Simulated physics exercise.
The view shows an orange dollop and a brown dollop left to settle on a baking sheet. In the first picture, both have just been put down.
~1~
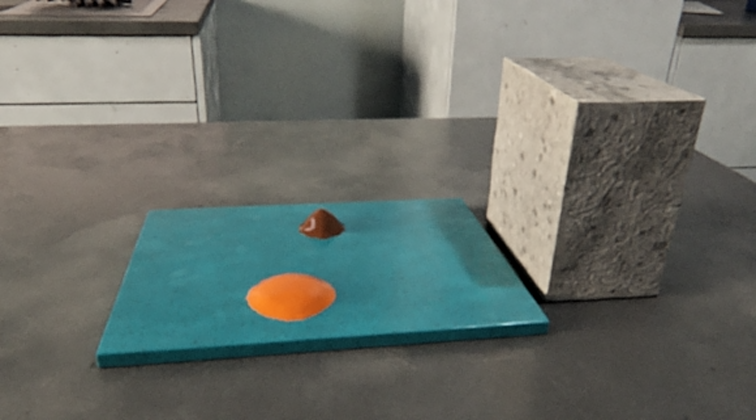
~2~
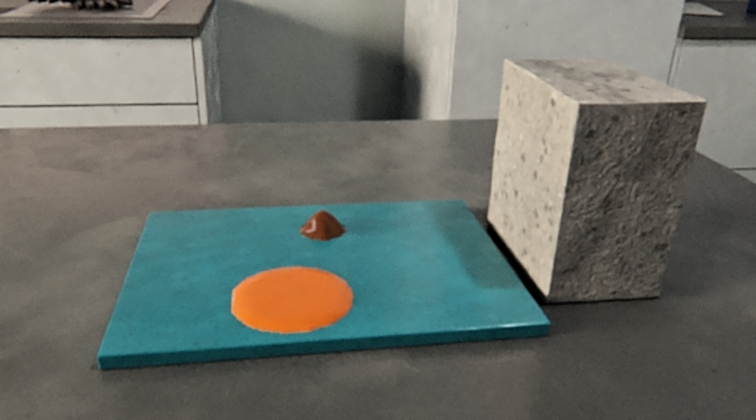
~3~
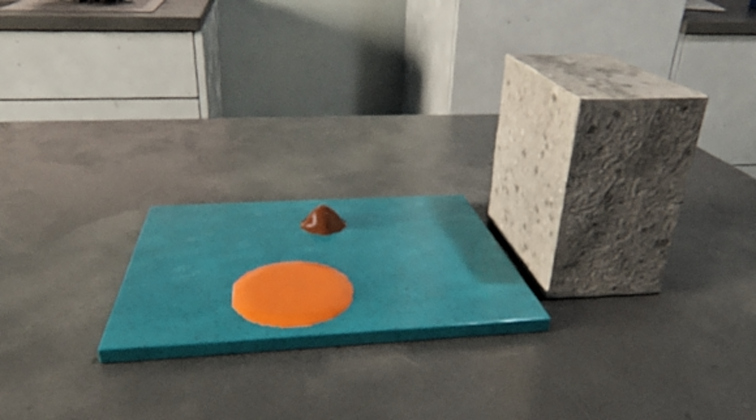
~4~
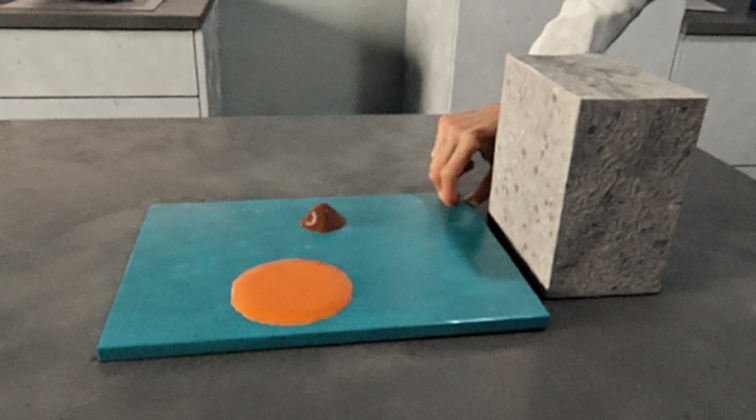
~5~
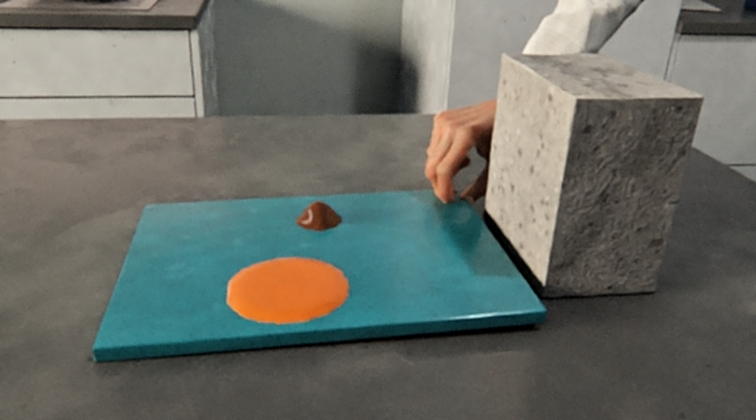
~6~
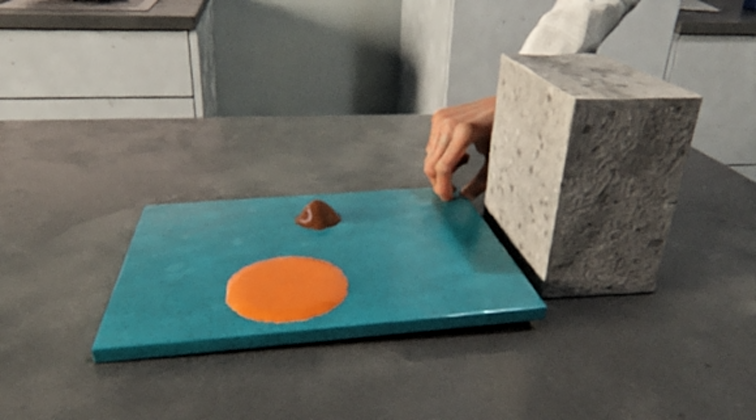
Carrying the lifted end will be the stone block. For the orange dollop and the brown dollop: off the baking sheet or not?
In the end the orange dollop makes it off; meanwhile the brown dollop is held back.
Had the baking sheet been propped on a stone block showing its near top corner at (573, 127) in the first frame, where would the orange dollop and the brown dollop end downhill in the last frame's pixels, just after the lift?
About (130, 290) and (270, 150).
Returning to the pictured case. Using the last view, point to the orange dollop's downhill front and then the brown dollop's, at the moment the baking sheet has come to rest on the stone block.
(117, 290) and (257, 141).
Next, slope about 35°; the orange dollop has crept down a long way; the brown dollop has not moved.
After that, the orange dollop is dripping off the low end; the brown dollop has not moved.
Finally, slope about 35°; the orange dollop is dripping off the low end; the brown dollop has not moved.
